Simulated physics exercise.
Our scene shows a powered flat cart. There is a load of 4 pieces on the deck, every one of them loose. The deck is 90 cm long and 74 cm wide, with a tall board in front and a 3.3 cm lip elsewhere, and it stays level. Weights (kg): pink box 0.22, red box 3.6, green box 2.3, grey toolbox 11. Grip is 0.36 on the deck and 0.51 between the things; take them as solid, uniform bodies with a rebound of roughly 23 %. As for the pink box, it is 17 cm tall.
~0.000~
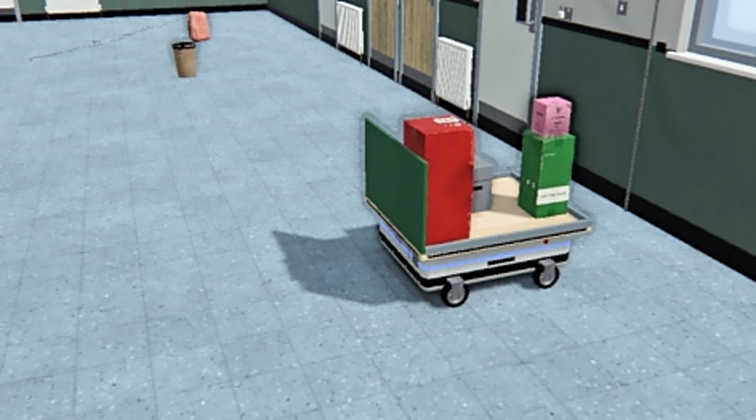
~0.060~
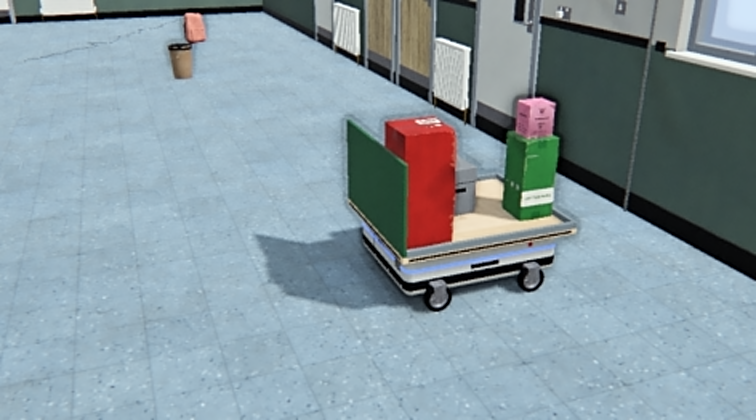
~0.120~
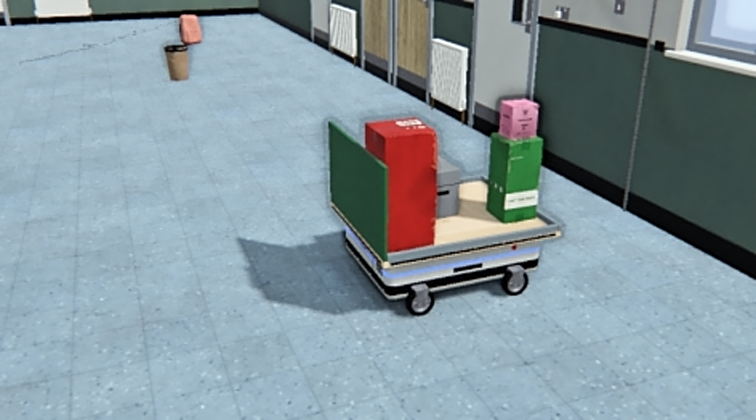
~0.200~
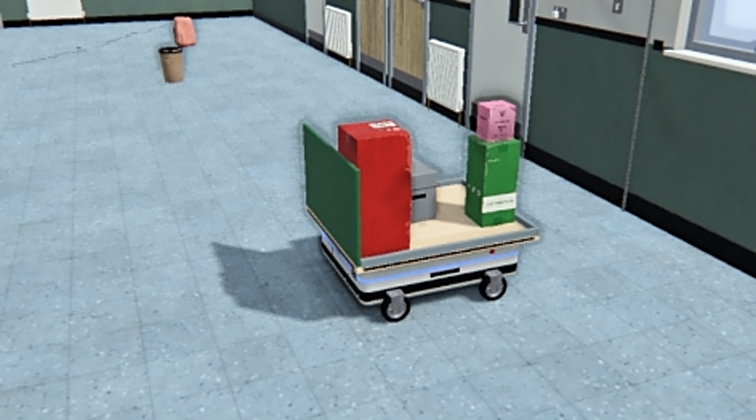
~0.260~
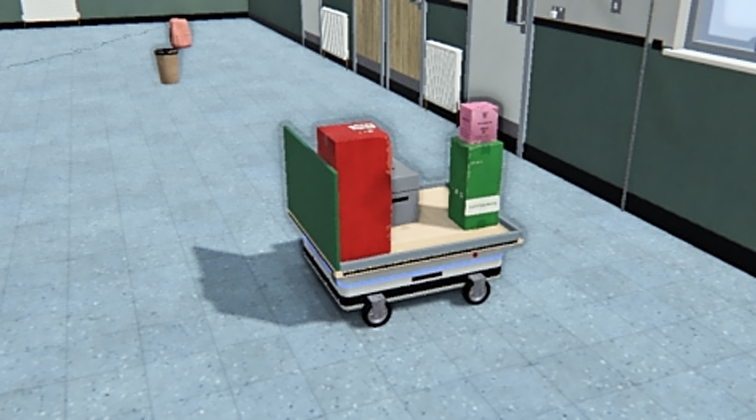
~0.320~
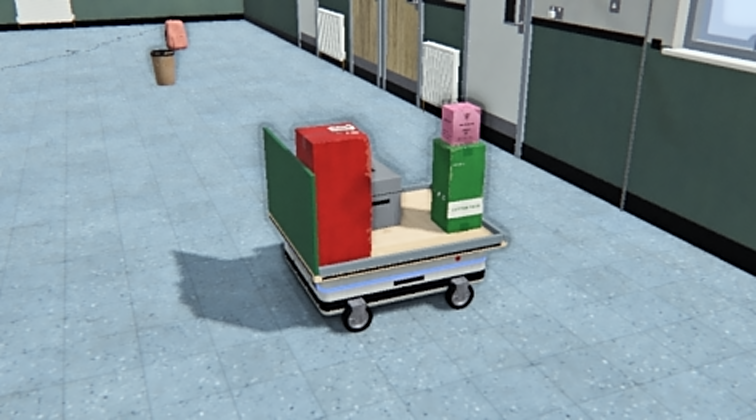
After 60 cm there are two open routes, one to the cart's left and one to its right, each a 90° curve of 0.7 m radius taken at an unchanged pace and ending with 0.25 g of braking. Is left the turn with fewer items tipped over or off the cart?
It is going to shed less rounding anticlockwise.
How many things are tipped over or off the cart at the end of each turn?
Turn left = 0, turn right = 3.
Turning left. Around 0.62 s, 99 cm covered, turned 20°; red box shifted 13 cm near (243, 217).
Around 1.02 s, 163 cm covered, turned 72°; red box shifted 43 cm near (186, 308).
Around 1.32 s, 211 cm covered, turned 90°; red box shifted 43 cm near (274, 416).
Finally (2.4 s), not toppled but over 10 cm from the start, red box; the other 3 still in place (within 10 cm). Final places as that camera would see them, pink box near (373, 259).
Turning right instead, pink box, red box and green box tipped over or off the cart, 3 of 4 in all.
